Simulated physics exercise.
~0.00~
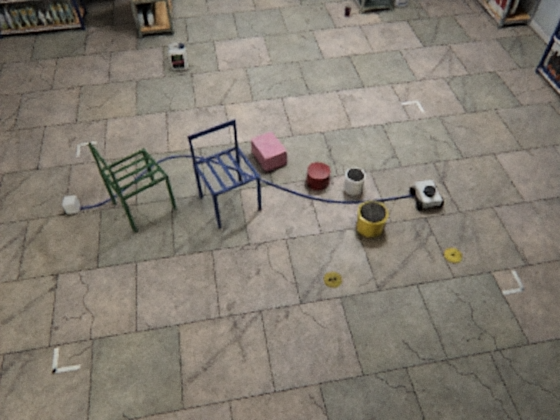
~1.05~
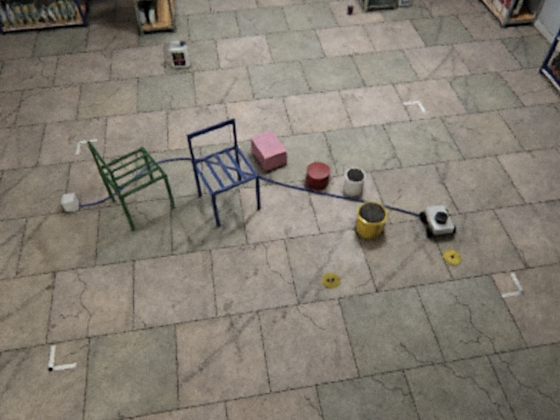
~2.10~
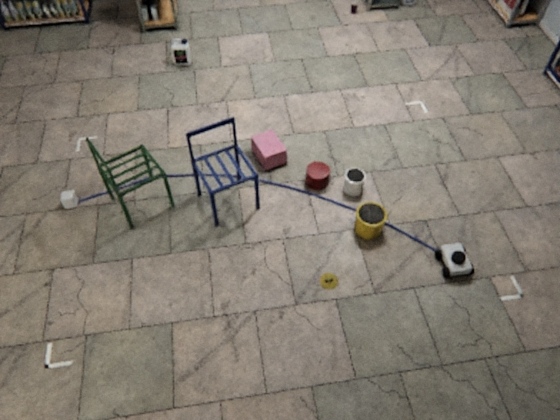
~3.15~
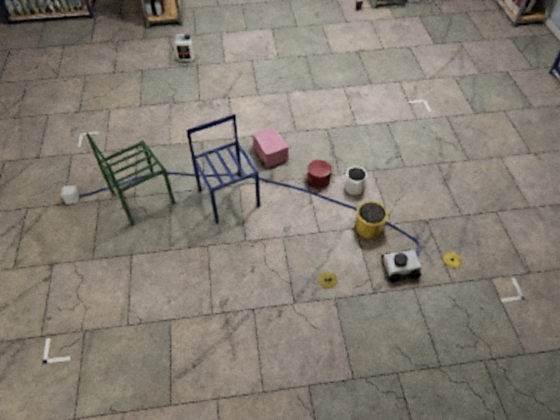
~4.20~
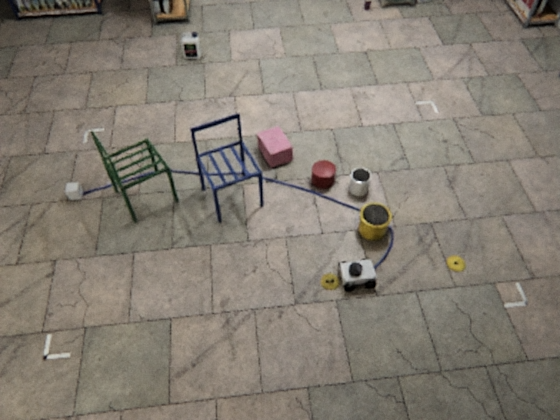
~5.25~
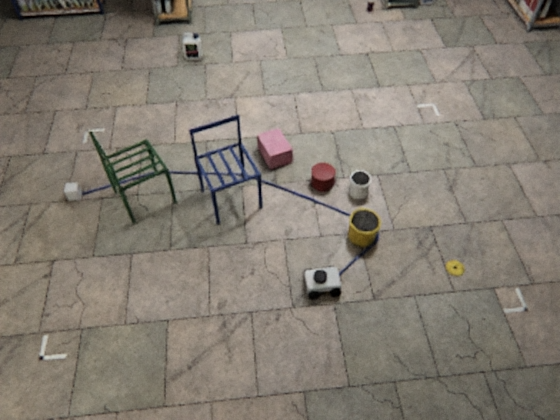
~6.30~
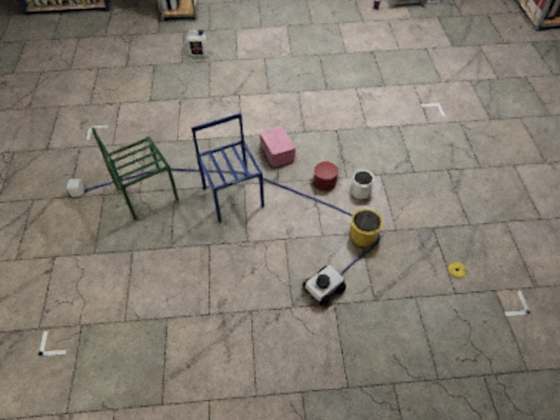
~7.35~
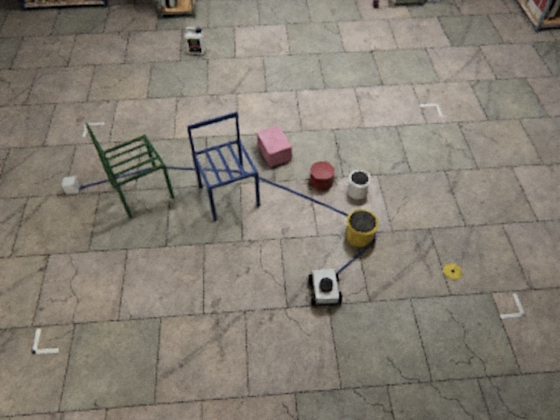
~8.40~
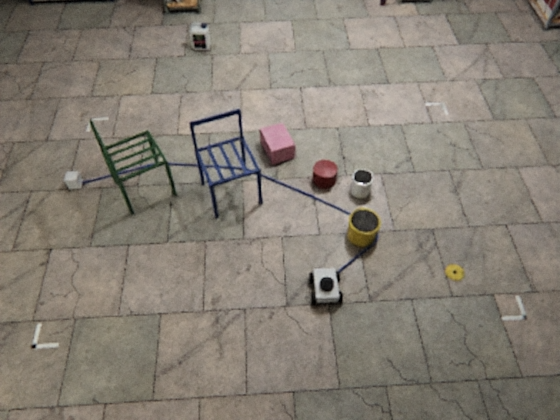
A small white wheeled cart trails a blue lead across a grey and pinkish tiled floor, seen from high above, with shelves along the far edge. The lead runs from a white block at left past a green chair, a blue chair, a pink crate, a red tub, a white pot and a yellow pot. The cart rolls down to the right, then turns left past the yellow marks, bending the lead around the yellow pot. The pot shifts slightly, and the cart pivots and stops below it, the lead still joined to the block.
